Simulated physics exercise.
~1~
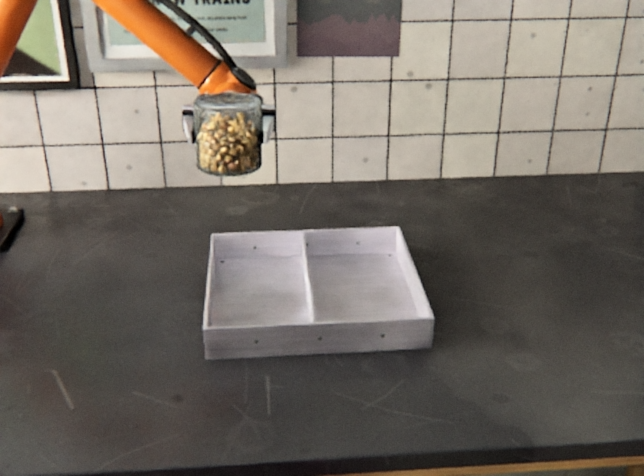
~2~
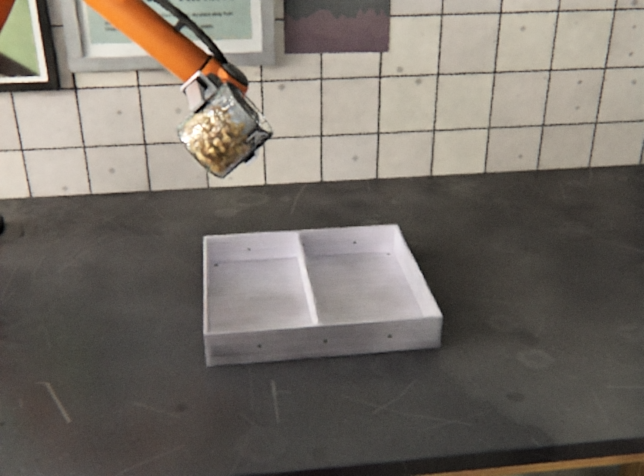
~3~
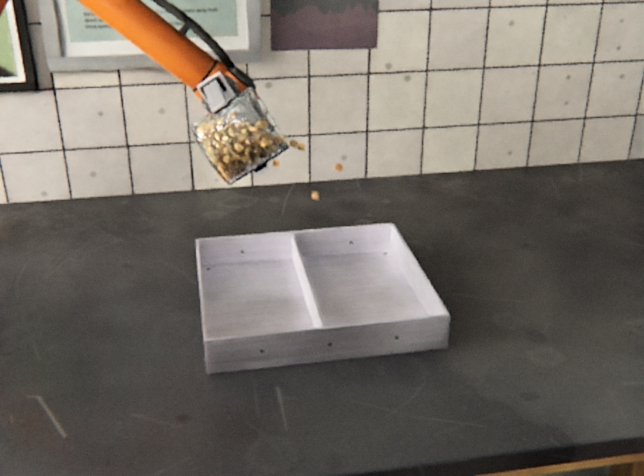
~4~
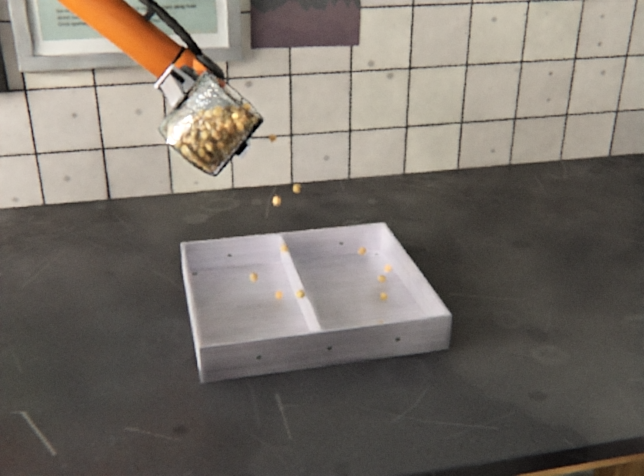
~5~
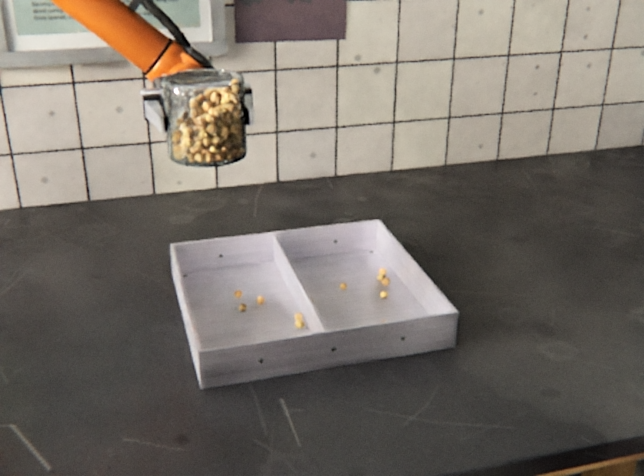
An orange robot arm holds a clear tumbler of dried chickpeas at upper left, above a dark grey tabletop before a white tiled wall with posters, seen from slightly above. Below it sits a pale, shallow tray split into two parts by a cross wall. The arm tips the tumbler toward the right, and a few chickpeas spill from its mouth. They drop into both parts of the tray as the tumbler begins to tilt back. The tumbler ends upright and still mostly full, with a small scatter of chickpeas on either side of the divider, while the view drifts slightly.
